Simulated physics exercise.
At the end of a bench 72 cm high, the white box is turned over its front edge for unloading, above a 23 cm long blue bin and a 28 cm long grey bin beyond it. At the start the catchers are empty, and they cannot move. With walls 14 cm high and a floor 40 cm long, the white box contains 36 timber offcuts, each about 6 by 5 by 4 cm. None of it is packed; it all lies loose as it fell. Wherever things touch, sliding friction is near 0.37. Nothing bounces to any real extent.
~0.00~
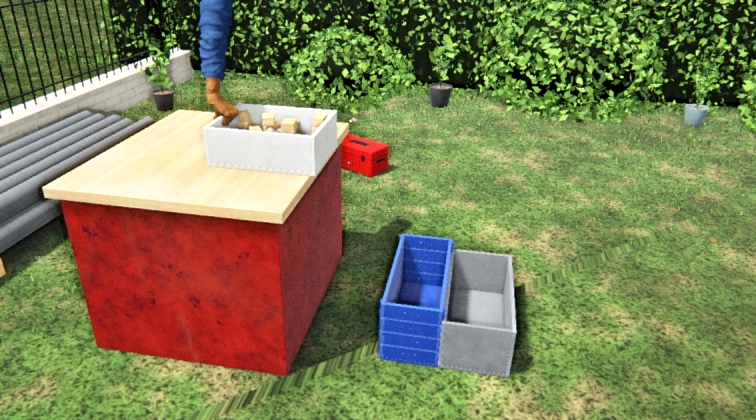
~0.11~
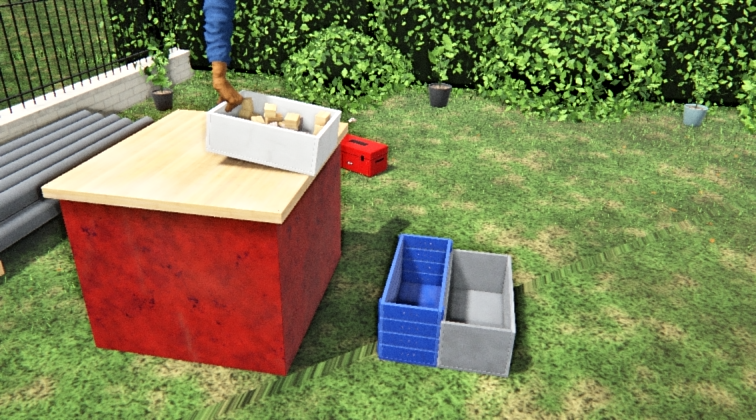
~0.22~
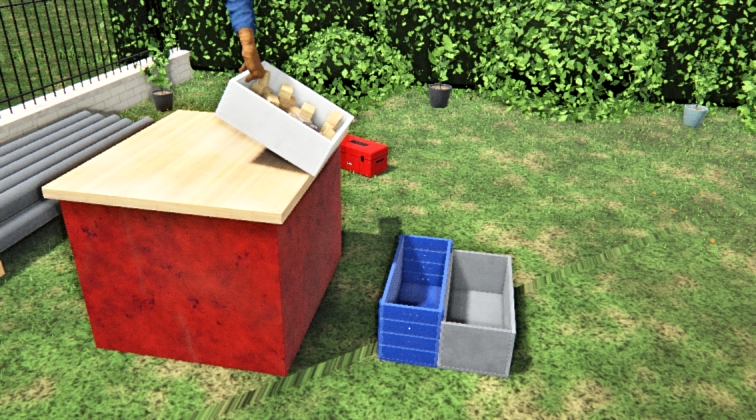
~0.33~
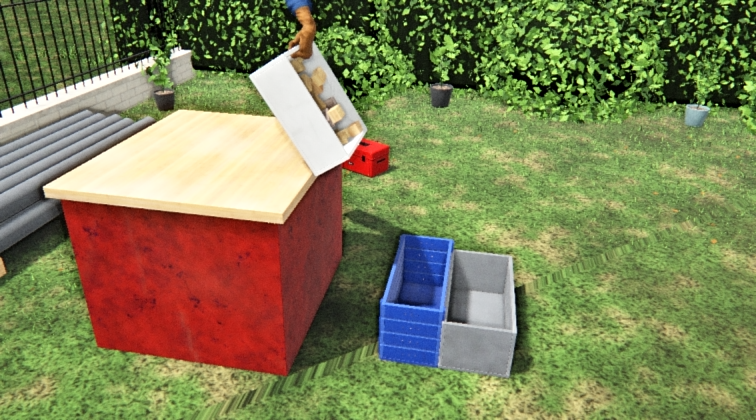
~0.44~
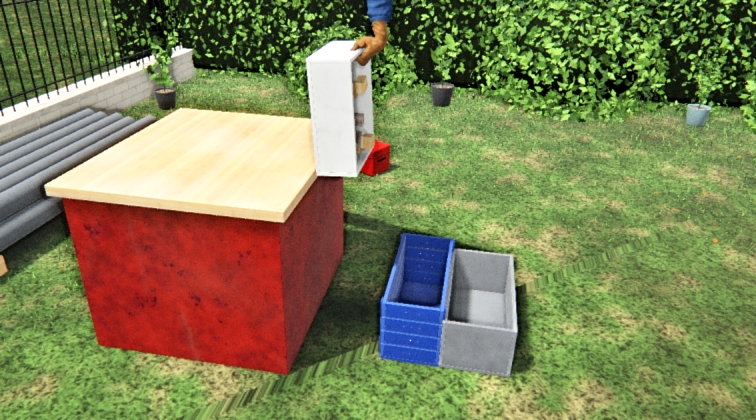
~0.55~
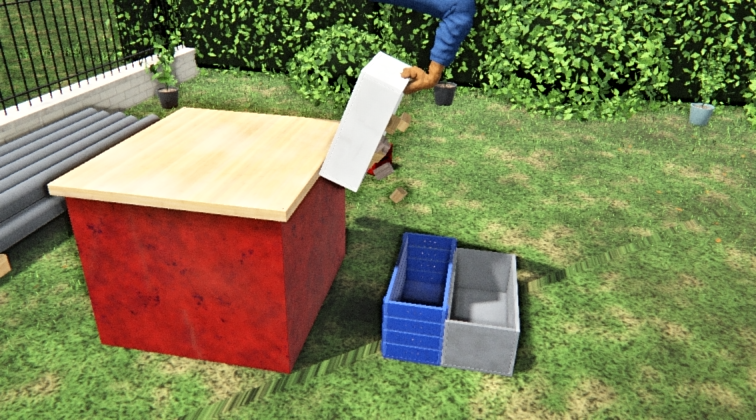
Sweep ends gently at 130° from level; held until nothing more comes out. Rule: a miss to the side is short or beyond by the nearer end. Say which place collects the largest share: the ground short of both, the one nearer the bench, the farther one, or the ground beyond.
Most of them: First.
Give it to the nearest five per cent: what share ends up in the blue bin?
I'd put it at around 50 percent of them.
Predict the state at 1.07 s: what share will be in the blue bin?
By that time, roughly 50 percent.
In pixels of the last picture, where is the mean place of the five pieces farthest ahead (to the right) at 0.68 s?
Mean place: Roughly (454, 169).
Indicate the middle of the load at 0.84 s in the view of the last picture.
Load centre: About (434, 275).
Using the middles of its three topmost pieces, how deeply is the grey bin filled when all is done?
I'd put it near 4 cm.
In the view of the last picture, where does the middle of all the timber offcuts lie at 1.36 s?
Look near pixel (435, 310).
After 0.68 s, tilt 129°; 8 still in the white box, 1 in the blue bin and 27 in the air.
After 0.84 s, tilt 130°; 11 in the blue bin, 8 in the grey bin and 17 in the air.
After 1.07 s, tilt 130°; 18 in the blue bin, 12 in the grey bin, 4 on the ground short of the blue bin, 1 on the ground beyond the grey bin and 1 in the air.
Final count (at 1.36 s), 18 in the blue bin, 12 in the grey bin, 5 on the ground short of the blue bin and 1 on the ground beyond the grey bin.
